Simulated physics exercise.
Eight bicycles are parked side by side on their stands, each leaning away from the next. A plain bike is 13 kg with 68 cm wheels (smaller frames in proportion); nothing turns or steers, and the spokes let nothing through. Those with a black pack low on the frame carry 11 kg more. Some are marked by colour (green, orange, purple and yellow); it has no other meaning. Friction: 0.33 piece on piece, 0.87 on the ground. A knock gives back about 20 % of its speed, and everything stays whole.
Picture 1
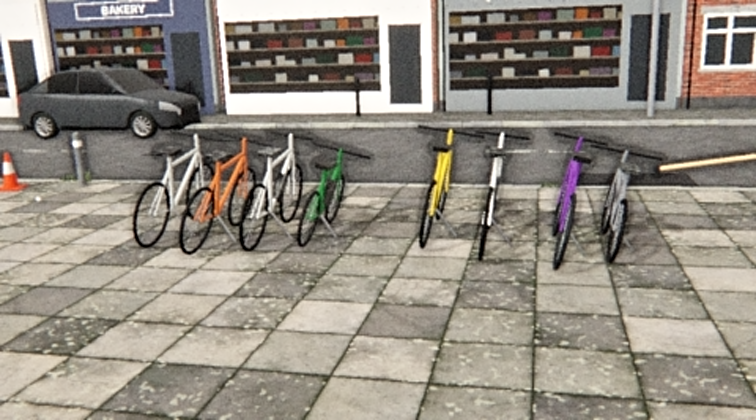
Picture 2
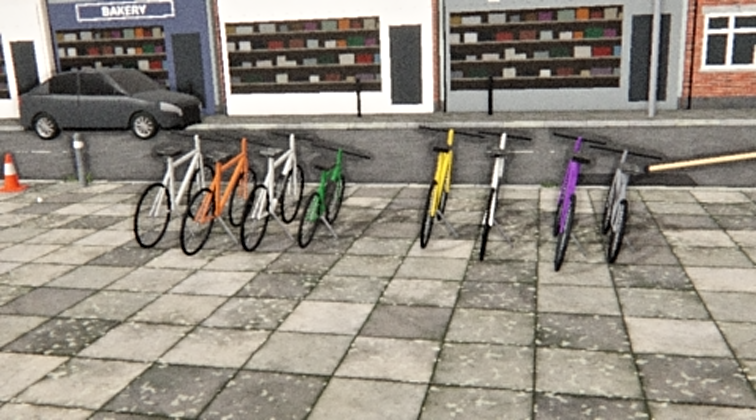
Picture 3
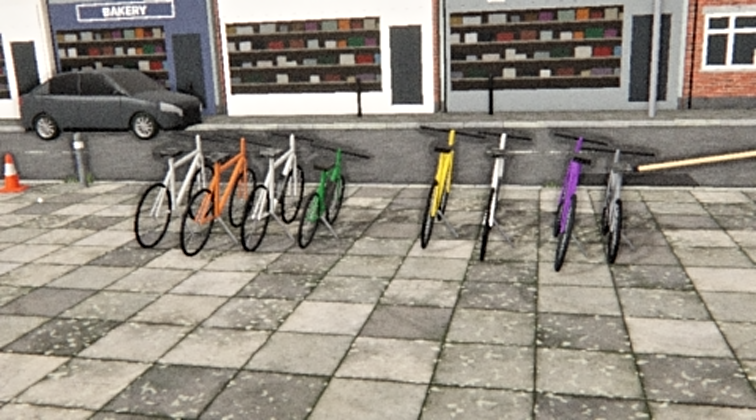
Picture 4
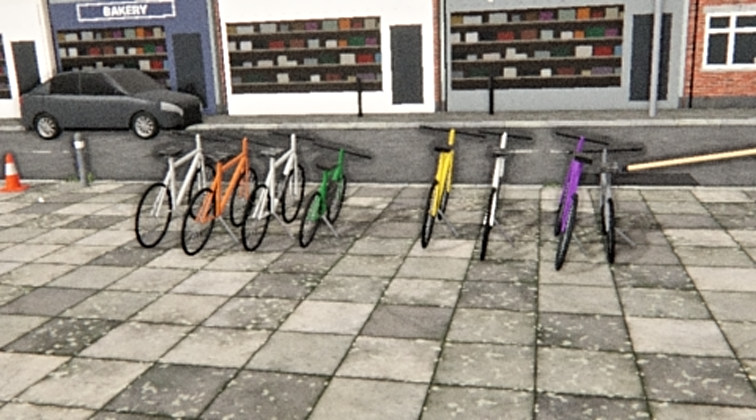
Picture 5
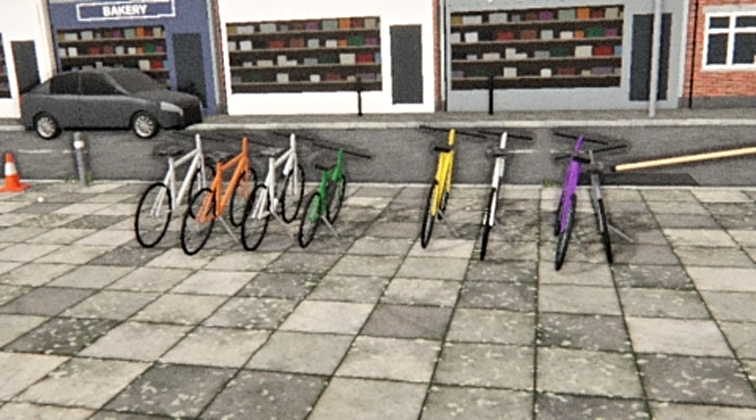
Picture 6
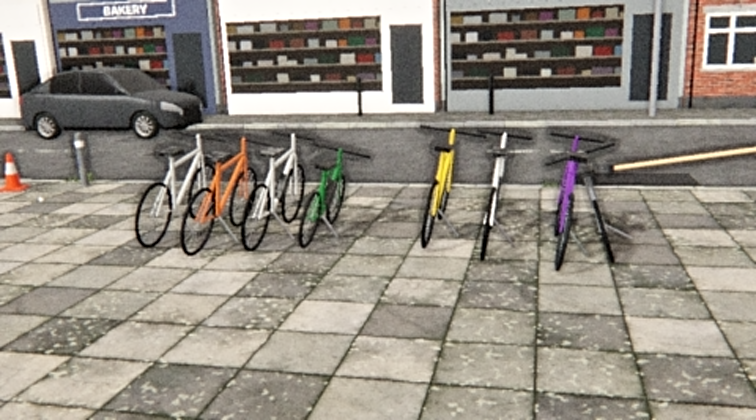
The video shows a row of parked bicycles on a paved area facing shops, as a pole from the right moves left and pushes the grey bicycle at the end until it leans against the purple one, which shifts slightly.
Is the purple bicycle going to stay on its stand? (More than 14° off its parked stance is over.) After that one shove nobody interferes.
The purple bicycle falls.
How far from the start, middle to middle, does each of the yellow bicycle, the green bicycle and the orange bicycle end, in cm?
Yellow 0, green 0, orange 0.
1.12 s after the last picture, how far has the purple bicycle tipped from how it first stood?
Some 40°.
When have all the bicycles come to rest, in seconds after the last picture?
Near 1.5 s.
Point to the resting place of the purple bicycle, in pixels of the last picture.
Near (523, 201).
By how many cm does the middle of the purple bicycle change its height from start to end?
About 5 cm lower.
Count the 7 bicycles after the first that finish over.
It comes to 1.
Then, 0.36 s later than the last frame, none of the 7 other bicycles over, 1 disturbed; purple bicycle tilted 13°.
Then, 0.72 s later than the last frame, 1 of the 7 other bicycles over; purple bicycle tilted 25°.
Then, 1.12 s later than the last frame, 1 of the 7 other bicycles over; purple bicycle tilted 45°.
When it is over, 1 of the 7 other bicycles over; purple bicycle tilted 45°; green bicycle unmoved; orange bicycle unmoved. Six left standing. In pixels of the last frame, middles, purple bicycle near (523, 201), green bicycle near (327, 193).
